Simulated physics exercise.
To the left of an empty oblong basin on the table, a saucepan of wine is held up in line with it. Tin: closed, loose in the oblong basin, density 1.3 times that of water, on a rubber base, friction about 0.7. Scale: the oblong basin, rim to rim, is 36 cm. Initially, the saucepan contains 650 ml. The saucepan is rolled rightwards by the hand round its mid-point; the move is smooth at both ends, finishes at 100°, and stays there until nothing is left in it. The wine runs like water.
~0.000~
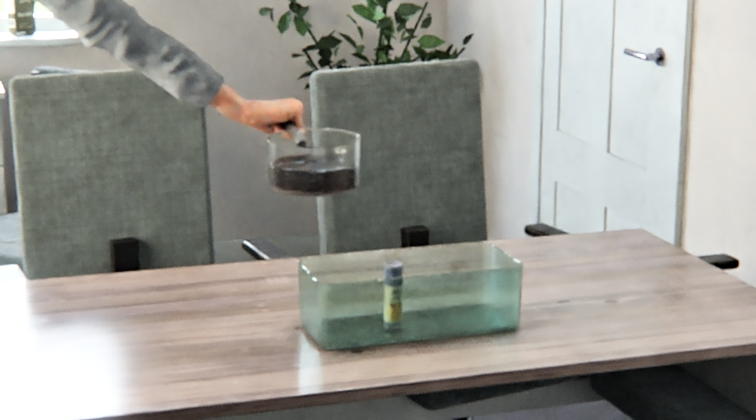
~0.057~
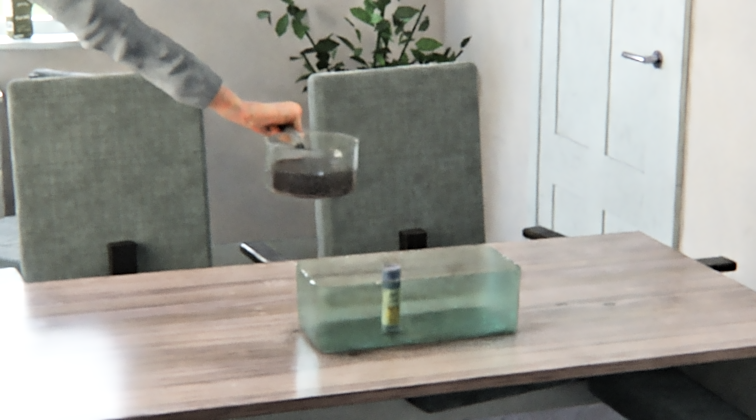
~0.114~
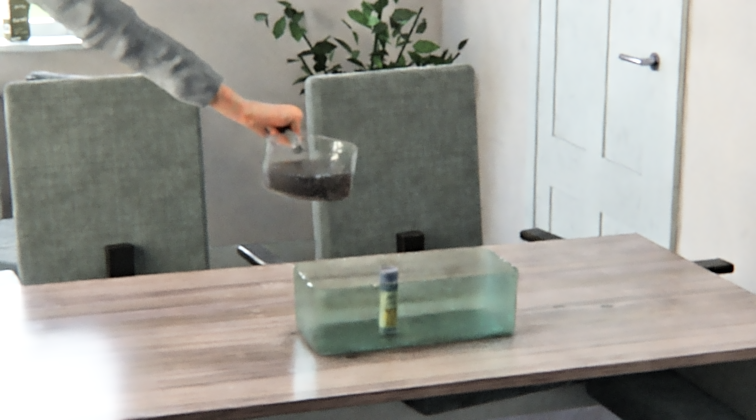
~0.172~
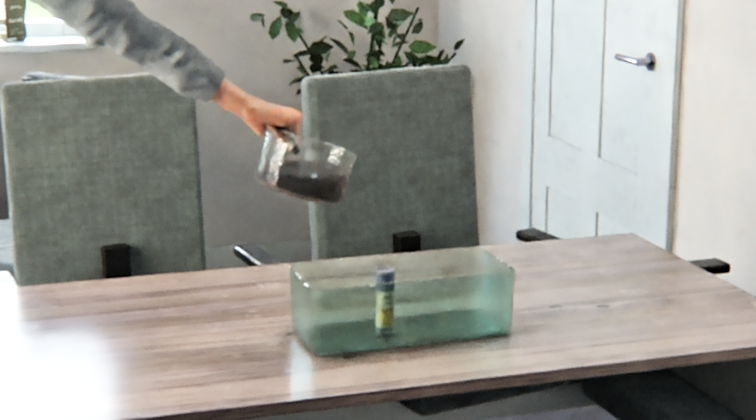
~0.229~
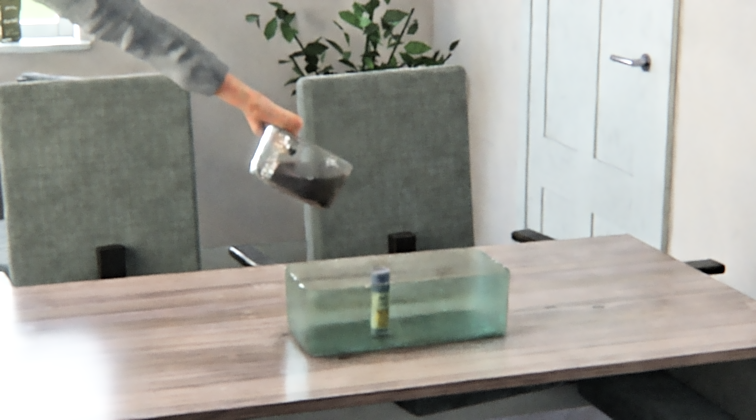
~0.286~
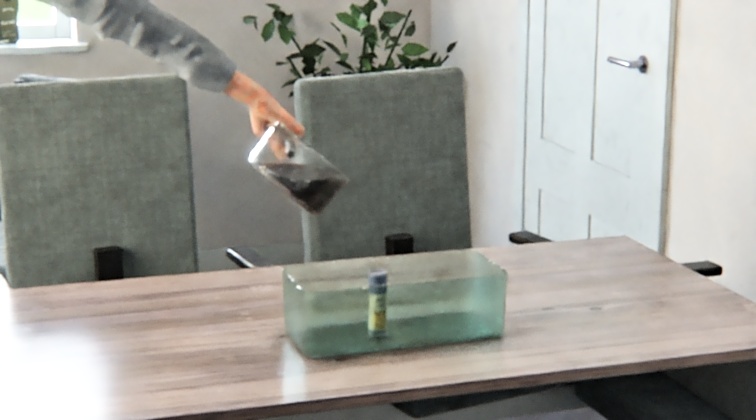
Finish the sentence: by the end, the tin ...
By the end, the tin is still upright.
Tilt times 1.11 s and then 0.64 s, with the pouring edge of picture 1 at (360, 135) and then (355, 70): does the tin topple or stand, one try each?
In the first try it remains standing; in the second it comes down.
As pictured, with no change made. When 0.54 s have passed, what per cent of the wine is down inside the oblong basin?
Around 12 percent.
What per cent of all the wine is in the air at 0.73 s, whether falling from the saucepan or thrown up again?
I'd say some 14 per cent is in the air.
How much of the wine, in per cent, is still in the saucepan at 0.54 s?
Close to 34 percent of the liquid remains at that time.
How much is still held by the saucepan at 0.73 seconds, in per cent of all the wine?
Around 12 percent of it.
After 0.54 s the tilt is 94° and 34 per cent is still to pour; the tin stands where it began.
After 0.73 s the tilt is 100° and 12 per cent is still to pour; the tin stands where it began.
After 0.93 s the tilt is 100° and 3 per cent is still to pour; the tin stands where it began.
After 1.14 s the tilt is 100° and 0 per cent is still to pour; the tin stands where it began.
In the end the tin stands 1 cm from where it began.
